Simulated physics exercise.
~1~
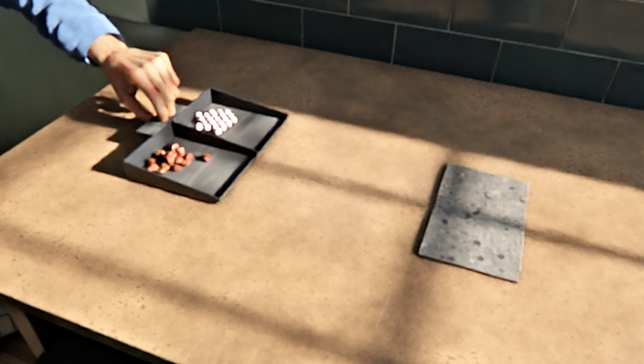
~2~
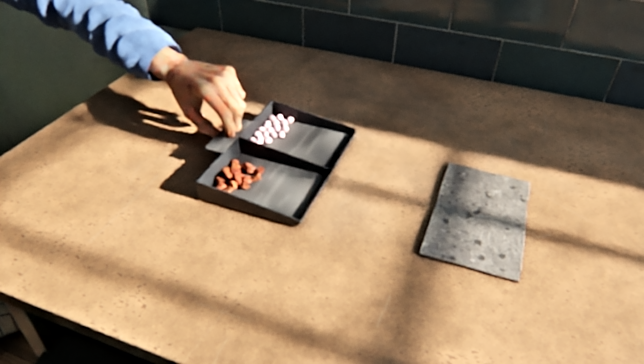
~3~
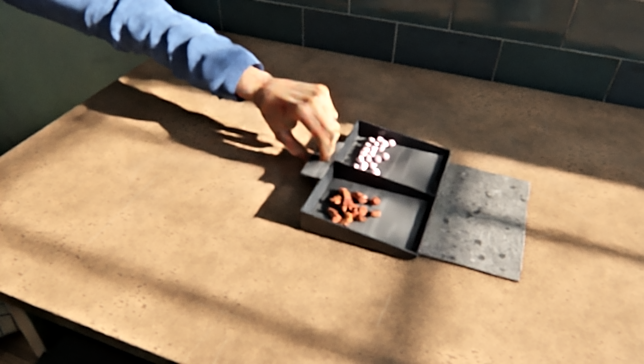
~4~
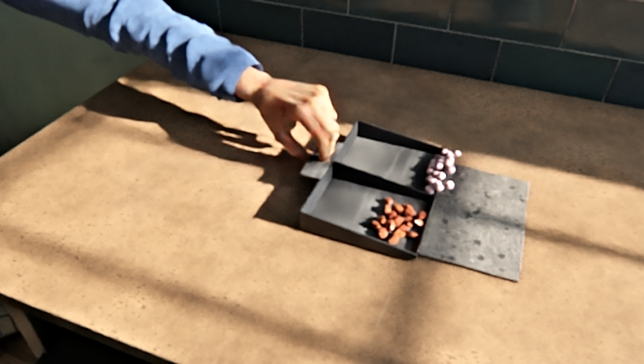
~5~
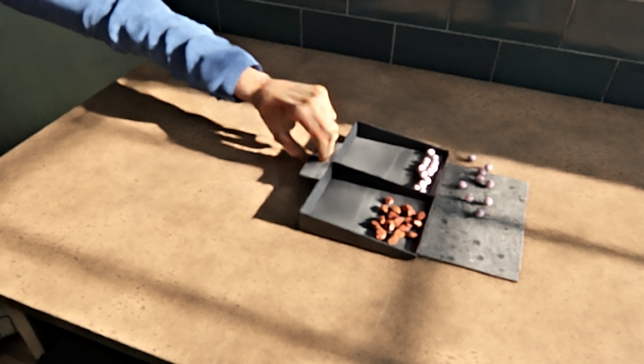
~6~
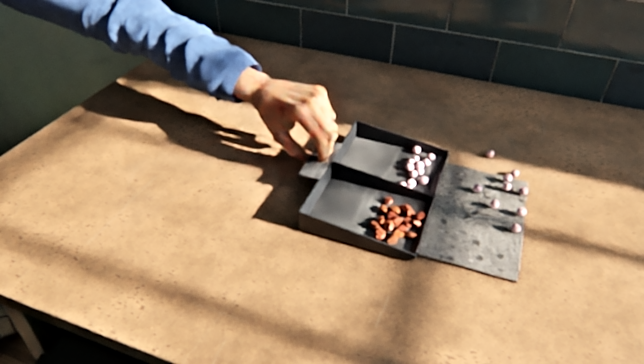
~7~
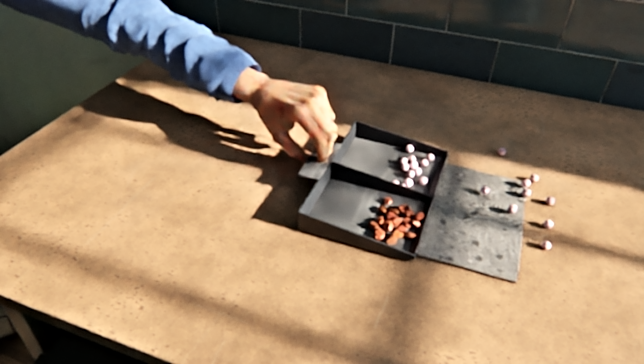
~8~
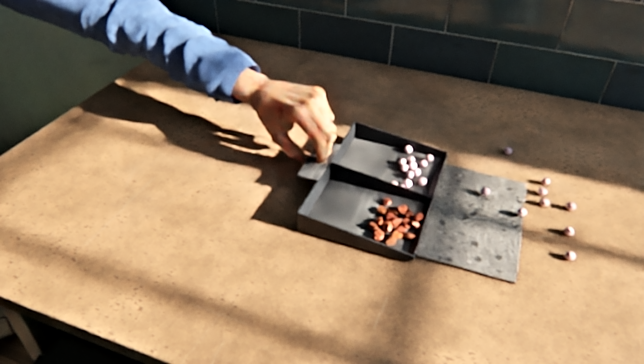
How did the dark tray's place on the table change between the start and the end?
It began over on the left side of the table, away from the gray slab, and ended farther right and a bit closer to the viewer, resting against the slab.
On a sunlit tan table, a hand pushed a dark two-part tray rightward until it stopped against a gray slab; both small piles slid forward, the reddish one staying inside while some pale pieces spilled over the slab and onto the table.
